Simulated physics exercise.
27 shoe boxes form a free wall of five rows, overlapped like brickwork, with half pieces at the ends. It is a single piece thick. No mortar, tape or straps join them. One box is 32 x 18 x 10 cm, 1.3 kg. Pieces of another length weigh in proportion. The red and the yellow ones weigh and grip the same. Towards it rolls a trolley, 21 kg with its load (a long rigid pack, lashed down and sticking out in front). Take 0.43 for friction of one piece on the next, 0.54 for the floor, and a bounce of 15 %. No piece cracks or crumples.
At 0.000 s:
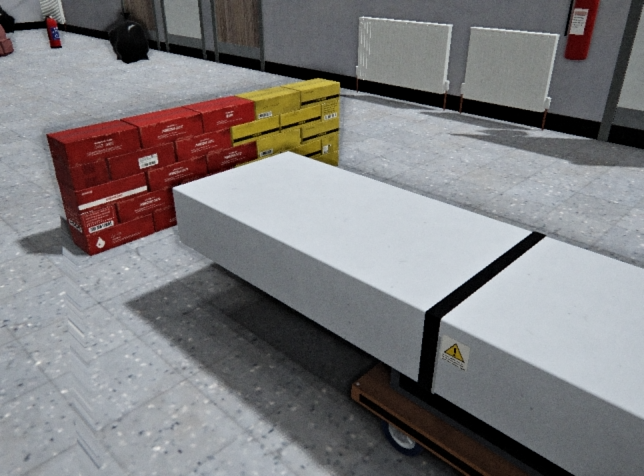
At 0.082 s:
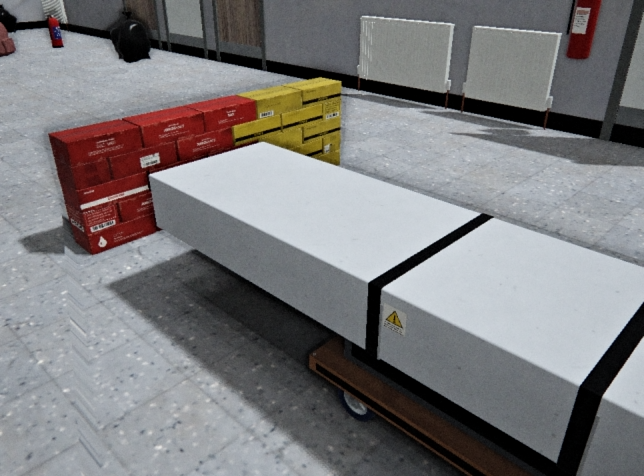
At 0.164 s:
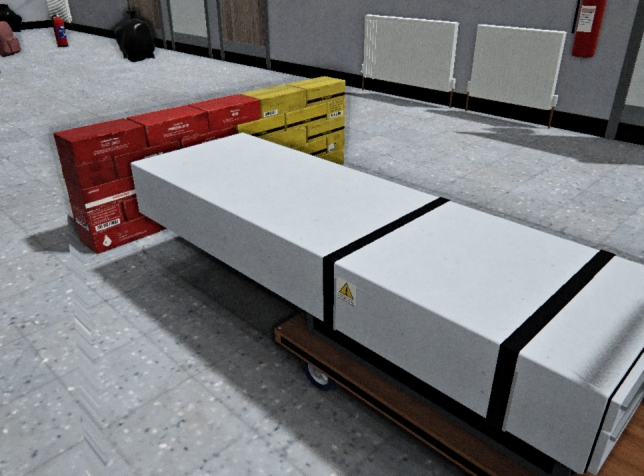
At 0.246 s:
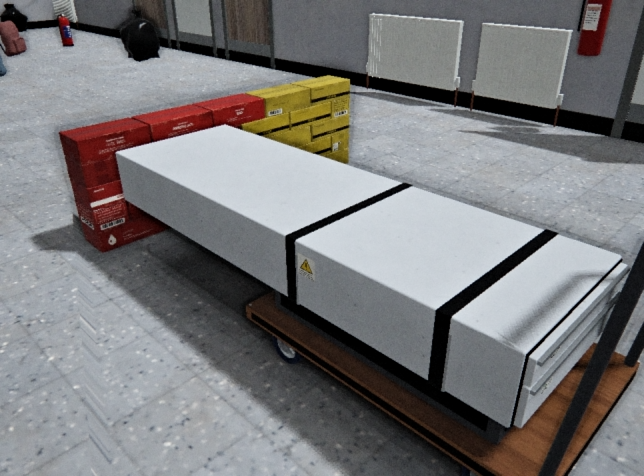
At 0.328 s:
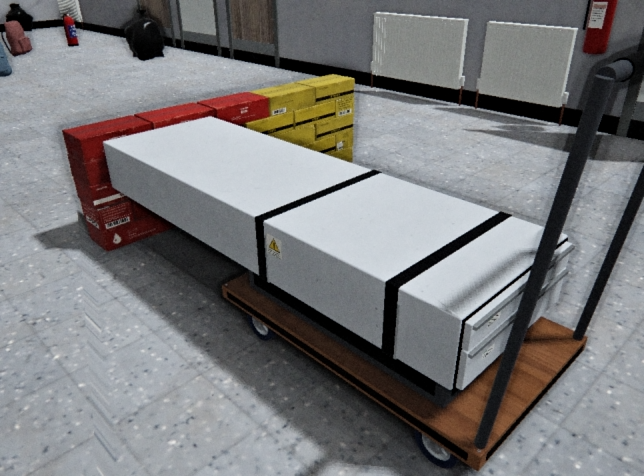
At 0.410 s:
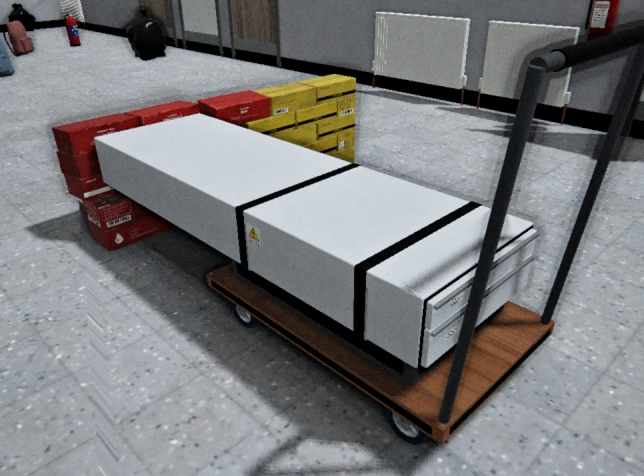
A long white pack strapped to a wooden trolley rolled leftward across a speckled floor toward a low wall of red and yellow boxes, then its front end pushed into the red ones, shifting several.
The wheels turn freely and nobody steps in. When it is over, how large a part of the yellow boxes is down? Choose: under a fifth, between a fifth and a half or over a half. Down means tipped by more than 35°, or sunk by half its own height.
Under a fifth of them.
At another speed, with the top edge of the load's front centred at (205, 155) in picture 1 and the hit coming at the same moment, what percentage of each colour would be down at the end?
In that case red 60, yellow 0 per cent.
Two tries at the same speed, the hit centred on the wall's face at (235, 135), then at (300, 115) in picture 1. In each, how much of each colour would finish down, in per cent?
Red 50 then 10, yellow 50 then 60 per cent.
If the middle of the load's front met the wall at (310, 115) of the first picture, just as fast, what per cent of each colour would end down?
Then red 10, yellow 70 per cent.
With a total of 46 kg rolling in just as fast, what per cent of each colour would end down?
Then red 50, yellow 0 per cent.
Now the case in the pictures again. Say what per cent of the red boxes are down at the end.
Ending so: Red 60 per cent.
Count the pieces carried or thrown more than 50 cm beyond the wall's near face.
Some 4 pieces.
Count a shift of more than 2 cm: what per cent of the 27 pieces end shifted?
Shifted: 50 per cent.
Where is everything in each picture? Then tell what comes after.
In the first frame (pixels give the middle of a visible side; the camera pans a little), load (184, 210) 64 cm short of the wall; top yellow box (279, 105); top red box (173, 131); none has stirred.
The second frame shows load (159, 195) 47 cm short of the wall; top yellow box (281, 105).
The third frame shows load (141, 182) 30 cm short of the wall; top yellow box (285, 104).
The fourth frame shows load (125, 170) 14 cm short of the wall; top yellow box (289, 103).
The fifth frame shows load (111, 159) 19 mm into the wall's line; top yellow box (293, 102); movement in 7 of them.
The sixth frame shows load (102, 154) 12 cm into the wall's line; top yellow box (295, 102); top red box (174, 120) 5° from how it stood; movement in 8 of them.
After 0.48 s, load 21 cm past the wall's line, still rolling; none of the 12 yellow boxes down (0 of 27 in all colours); top yellow box unmoved; top red box 13° from how it stood.
After 0.64 s, load 40 cm past the wall's line, still rolling; none of the 12 yellow boxes down (7 of 27 in all colours); top yellow box unmoved; top red box 39° from how it stood, 24 cm lower.
After 1.04 s, load 85 cm past the wall's line, still rolling; none of the 12 yellow boxes down (8 of 27 in all colours); top yellow box unmoved; top red box upside down.
After 1.38 s, load 1.06 m past the wall's line, still rolling; none of the 12 yellow boxes down (7 of 27 in all colours); top yellow box unmoved; top red box upside down.
In the end (2.9 s), load 1.07 m past the wall's line, stopped; none of the 12 yellow boxes down (9 of 27 in all colours); top yellow box unmoved; top red box upside down. That is 0 per cent. From the last view, middles, top yellow box near (284, 99), top red box near (102, 156).
